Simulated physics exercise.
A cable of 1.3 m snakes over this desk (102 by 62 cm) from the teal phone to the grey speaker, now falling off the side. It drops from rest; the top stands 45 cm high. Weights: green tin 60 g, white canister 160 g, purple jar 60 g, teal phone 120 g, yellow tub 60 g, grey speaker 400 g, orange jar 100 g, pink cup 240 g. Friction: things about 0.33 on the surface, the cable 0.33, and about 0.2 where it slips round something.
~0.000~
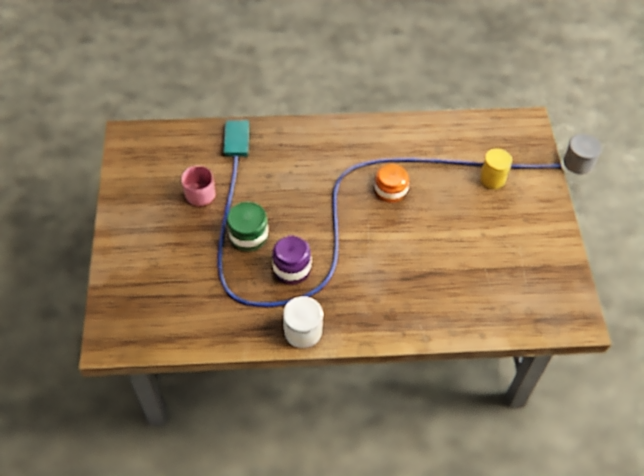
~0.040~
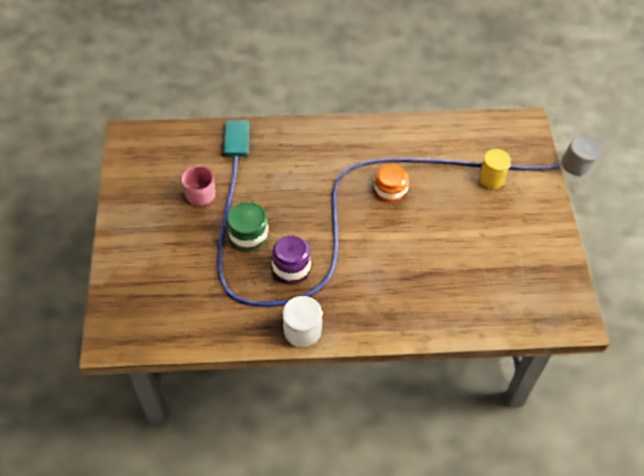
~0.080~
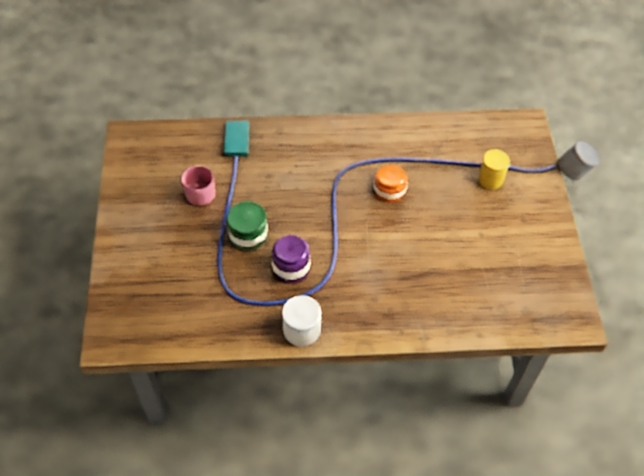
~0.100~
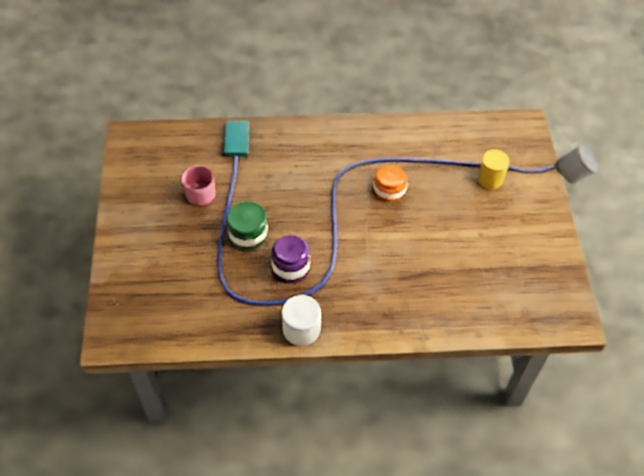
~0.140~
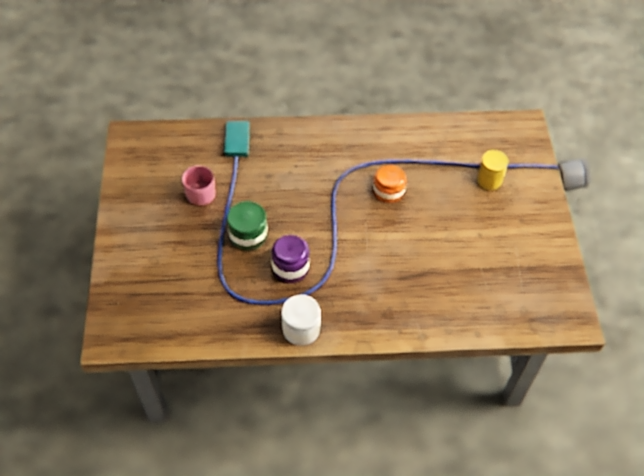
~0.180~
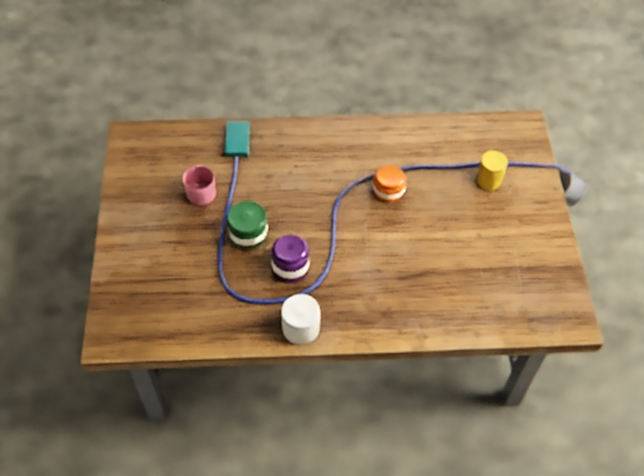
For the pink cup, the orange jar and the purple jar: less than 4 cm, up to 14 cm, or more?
In order: The pink cup barely shifts; the orange jar slides into the middle band; the purple jar ends far away.
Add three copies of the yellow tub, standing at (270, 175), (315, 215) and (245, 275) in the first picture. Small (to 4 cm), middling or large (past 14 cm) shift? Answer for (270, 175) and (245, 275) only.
In that order: Small, large.
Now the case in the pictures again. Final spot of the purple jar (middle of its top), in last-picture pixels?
Near (333, 104).
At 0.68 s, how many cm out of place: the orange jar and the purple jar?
Orange jar 10 cm, purple jar 35 cm.
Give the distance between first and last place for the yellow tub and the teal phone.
Yellow tub 0 cm, teal phone 2 cm.
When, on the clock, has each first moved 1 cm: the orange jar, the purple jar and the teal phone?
About: Orange jar 0.26 s, purple jar 0.28 s, teal phone 0.38 s.
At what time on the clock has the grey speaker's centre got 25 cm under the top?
That is: 0.30 s.
After 0.4 s, the cable's tail end at (236, 163); purple jar 18 cm off its start, orange jar 8 cm off its start, green tin 7 cm off its start.
After 0.7 s, the cable's tail end at (236, 163); purple jar 37 cm off its start, orange jar 10 cm off its start, green tin 15 cm off its start.
After 0.9 s, the cable's tail end at (236, 163); purple jar 40 cm off its start at (333, 104), orange jar 10 cm off its start at (424, 201), green tin 16 cm off its start at (292, 166).
After 1.2 s, the cable's tail end at (236, 163); purple jar 40 cm off its start, orange jar 10 cm off its start, green tin 16 cm off its start.
After 2.4 s, the cable's tail end at (236, 163); purple jar 40 cm off its start at (333, 104), orange jar 10 cm off its start at (424, 202), pink cup 0 cm off its start at (198, 178), green tin 16 cm off its start at (292, 166).
